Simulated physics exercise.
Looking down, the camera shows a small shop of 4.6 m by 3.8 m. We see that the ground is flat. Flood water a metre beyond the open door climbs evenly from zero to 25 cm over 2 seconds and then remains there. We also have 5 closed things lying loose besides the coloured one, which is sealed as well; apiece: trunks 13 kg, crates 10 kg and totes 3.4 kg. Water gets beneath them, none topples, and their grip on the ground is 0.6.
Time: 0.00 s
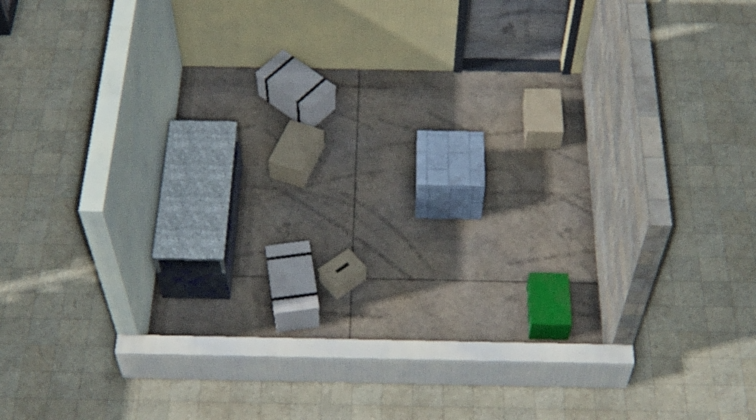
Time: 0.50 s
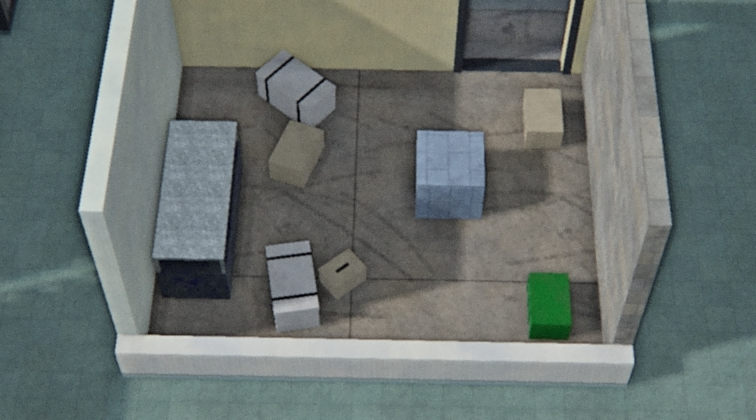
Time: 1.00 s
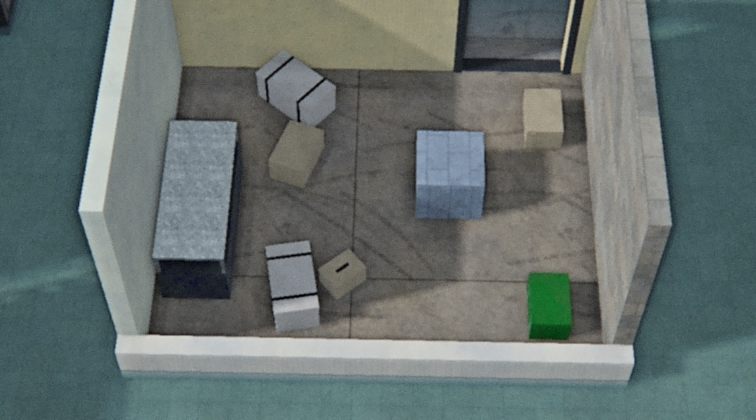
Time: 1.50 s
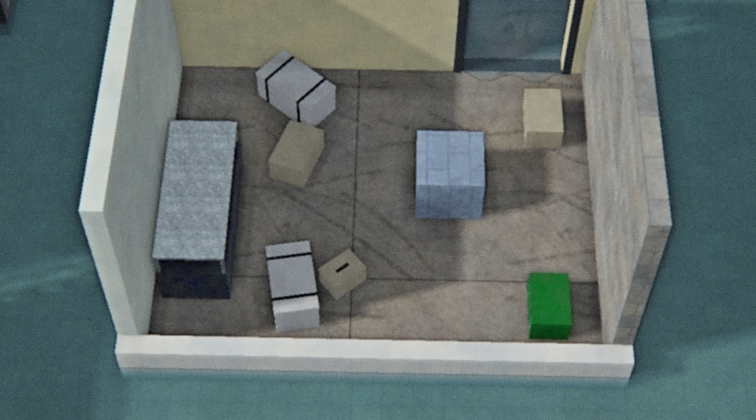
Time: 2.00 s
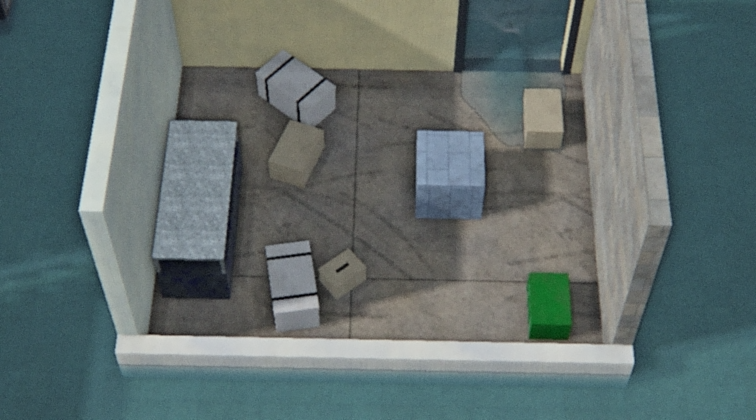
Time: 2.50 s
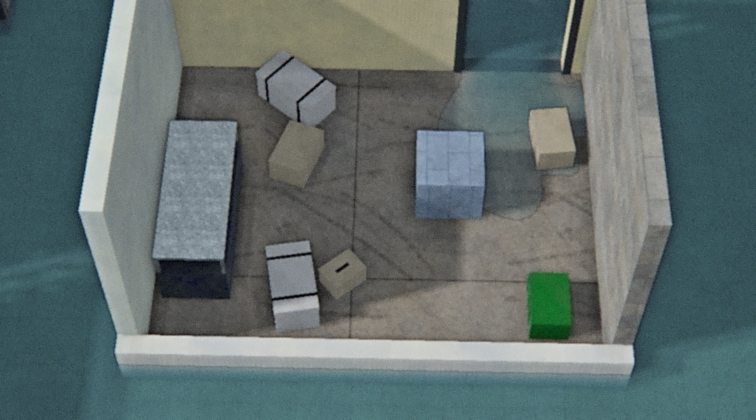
Water spreads over the paving outside a small walled room seen from above, turning the ground blue-green while the boxes inside stay still. It then enters through the doorway at the top right and fans across the floor, and the tan box near the right wall shifts slightly downward.
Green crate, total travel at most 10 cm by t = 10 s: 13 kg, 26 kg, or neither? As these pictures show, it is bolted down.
Both options fail.
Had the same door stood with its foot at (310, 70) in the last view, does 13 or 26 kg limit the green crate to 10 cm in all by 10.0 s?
That way, neither mass suffices.
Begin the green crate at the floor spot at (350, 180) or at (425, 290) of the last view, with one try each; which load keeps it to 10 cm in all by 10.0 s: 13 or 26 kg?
In order, heavier load succeeds alone and no load succeeds.
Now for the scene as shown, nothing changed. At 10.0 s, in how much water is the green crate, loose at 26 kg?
Around 12 cm.
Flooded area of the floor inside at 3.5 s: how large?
Somewhere about 6.5 m2, give or take.
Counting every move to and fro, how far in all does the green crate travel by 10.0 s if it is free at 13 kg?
Total path: Approx. 350 cm.
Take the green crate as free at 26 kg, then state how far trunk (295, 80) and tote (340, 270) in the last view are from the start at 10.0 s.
They've ended up 50 cm and 120 cm away, in that order.
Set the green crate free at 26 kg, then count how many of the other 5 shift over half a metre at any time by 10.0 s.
All told, that gives 5.
After 3.5 s the green crate would be 0 cm from its start with 13 kg and 0 cm from its start with 26 kg; 3 cm of water round it then.
After 4.5 s the green crate would be 28 cm from its start with 13 kg and 16 cm from its start with 26 kg; 11 cm of water round it then.
After 7.0 s the green crate would be 188 cm from its start with 13 kg and 177 cm from its start with 26 kg; 8 cm of water round it then.
After 10.0 s the green crate would be 257 cm from its start with 13 kg and 248 cm from its start with 26 kg; 12 cm of water round it then.
